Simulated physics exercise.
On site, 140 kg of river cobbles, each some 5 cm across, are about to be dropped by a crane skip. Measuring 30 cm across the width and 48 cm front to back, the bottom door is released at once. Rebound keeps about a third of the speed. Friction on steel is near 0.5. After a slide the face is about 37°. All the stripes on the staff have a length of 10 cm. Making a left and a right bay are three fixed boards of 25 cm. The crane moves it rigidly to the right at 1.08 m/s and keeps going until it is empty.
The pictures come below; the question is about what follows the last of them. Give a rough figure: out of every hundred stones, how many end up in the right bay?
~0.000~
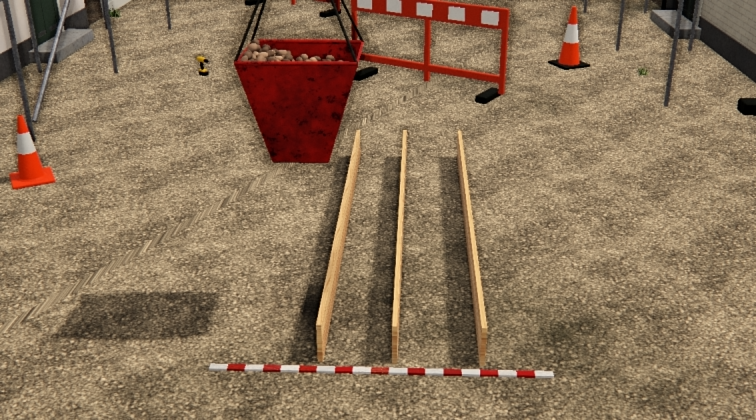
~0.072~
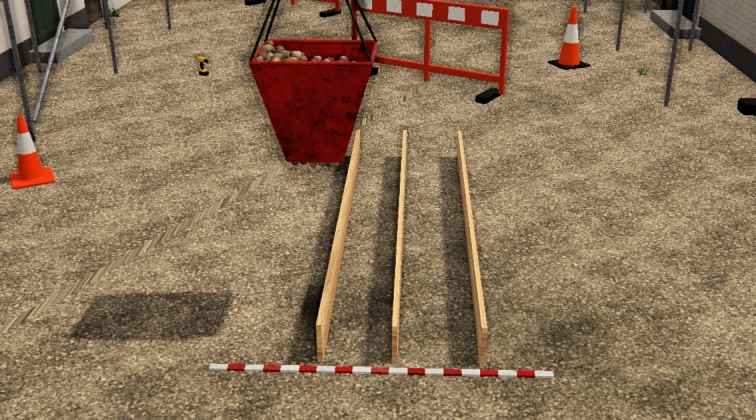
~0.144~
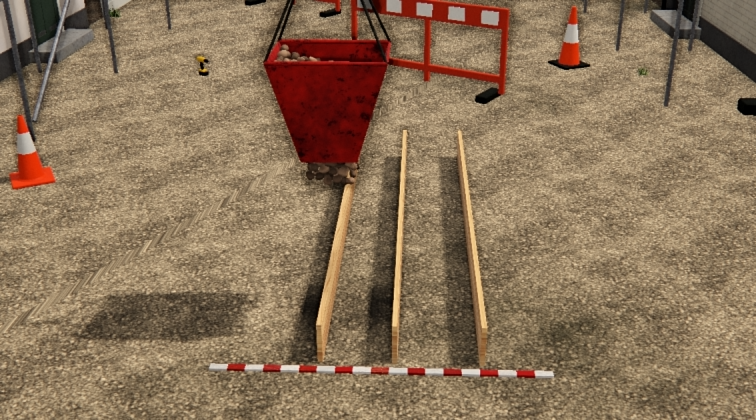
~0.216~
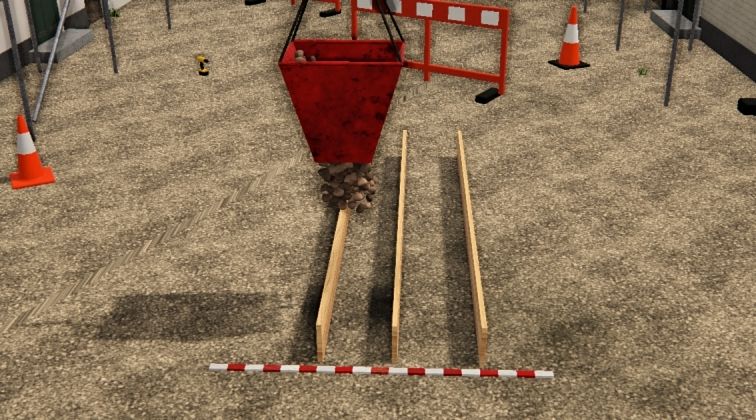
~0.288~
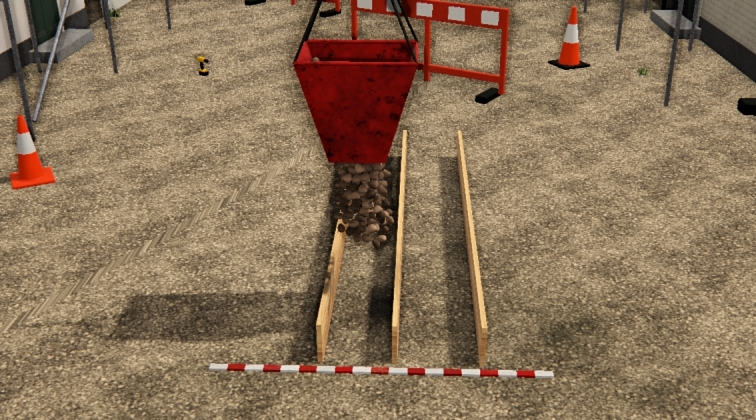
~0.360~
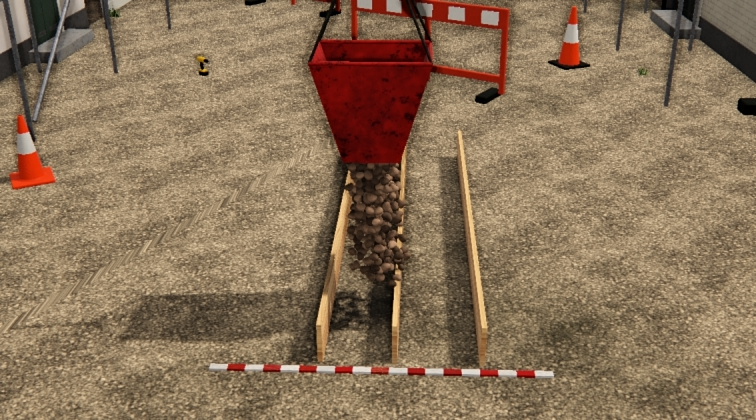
About 75 out of every hundred.
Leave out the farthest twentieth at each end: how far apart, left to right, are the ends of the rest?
Around 90 centimetres.
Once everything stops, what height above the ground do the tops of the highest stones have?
I'd put it at close to 24 cm off the ground.
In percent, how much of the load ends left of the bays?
It works out to some 0 percent.
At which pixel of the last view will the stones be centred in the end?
Middle at rest: Roughly (434, 301).
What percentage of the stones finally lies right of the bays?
I'd put it at roughly 5 in a hundred.
After 0.7 s, 1 % in the crane skip, 20 % falling or lying in the left bay, 80 % falling or lying in the right bay; the stones farthest right are at (469, 296).
After 1.1 s, 0 % in the crane skip, 20 % falling or lying in the left bay, 75 % falling or lying in the right bay, 5 % falling or lying right of the bays; the stones farthest right are at (541, 296).
After 1.7 s, 0 % in the crane skip, 20 % falling or lying in the left bay, 75 % falling or lying in the right bay, 5 % falling or lying right of the bays; the stones farthest right are at (639, 297).
After 2.6 s, 0 % in the crane skip, 20 % falling or lying in the left bay, 75 % falling or lying in the right bay, 5 % falling or lying right of the bays; the stones farthest right are at (656, 296).
After 4.5 s, 0 % in the crane skip, 20 % in the left bay, 75 % in the right bay, 5 % right of the bays; the stones farthest right are at (656, 296).
